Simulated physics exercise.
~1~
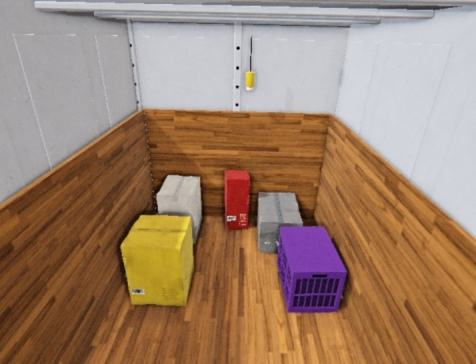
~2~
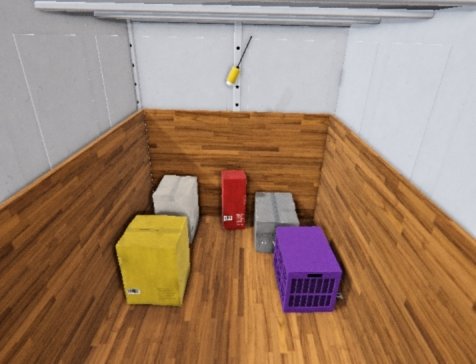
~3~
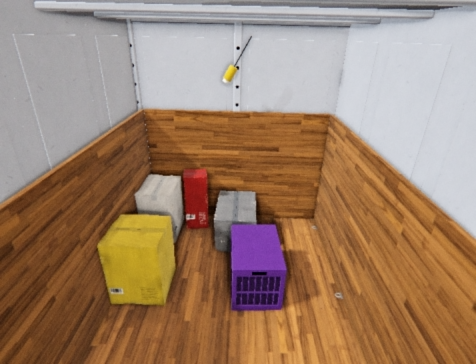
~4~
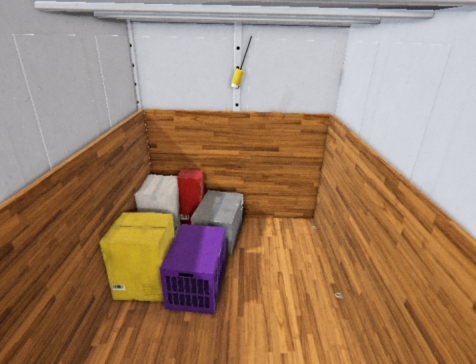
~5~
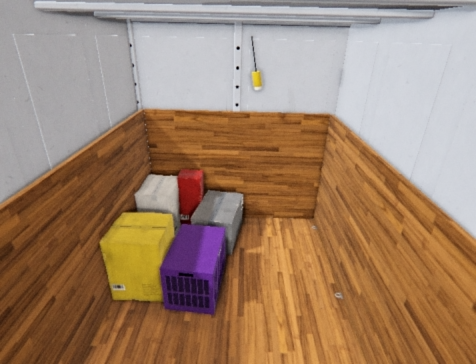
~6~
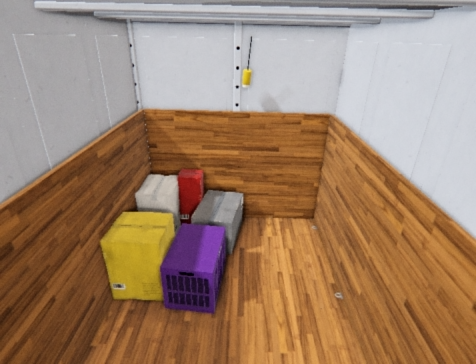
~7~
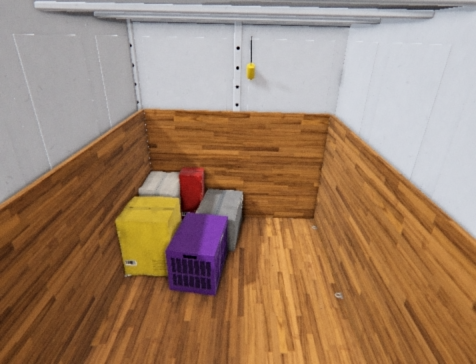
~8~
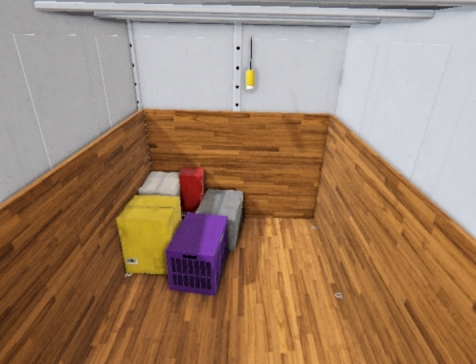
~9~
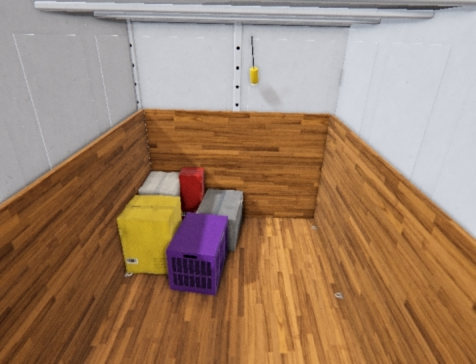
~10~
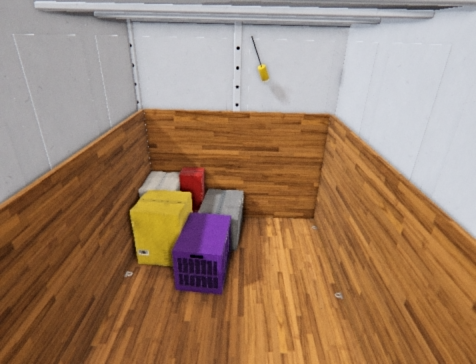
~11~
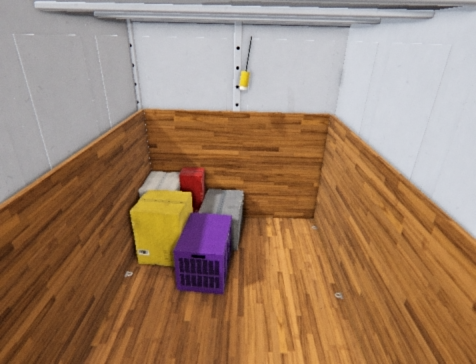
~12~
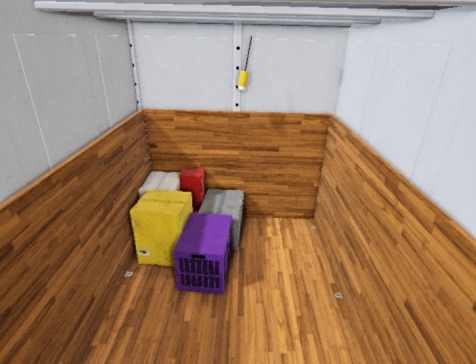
In a wood-lined cargo hold, five boxes slide left, then yellow and purple shift toward the front wall, ending clustered upright together.
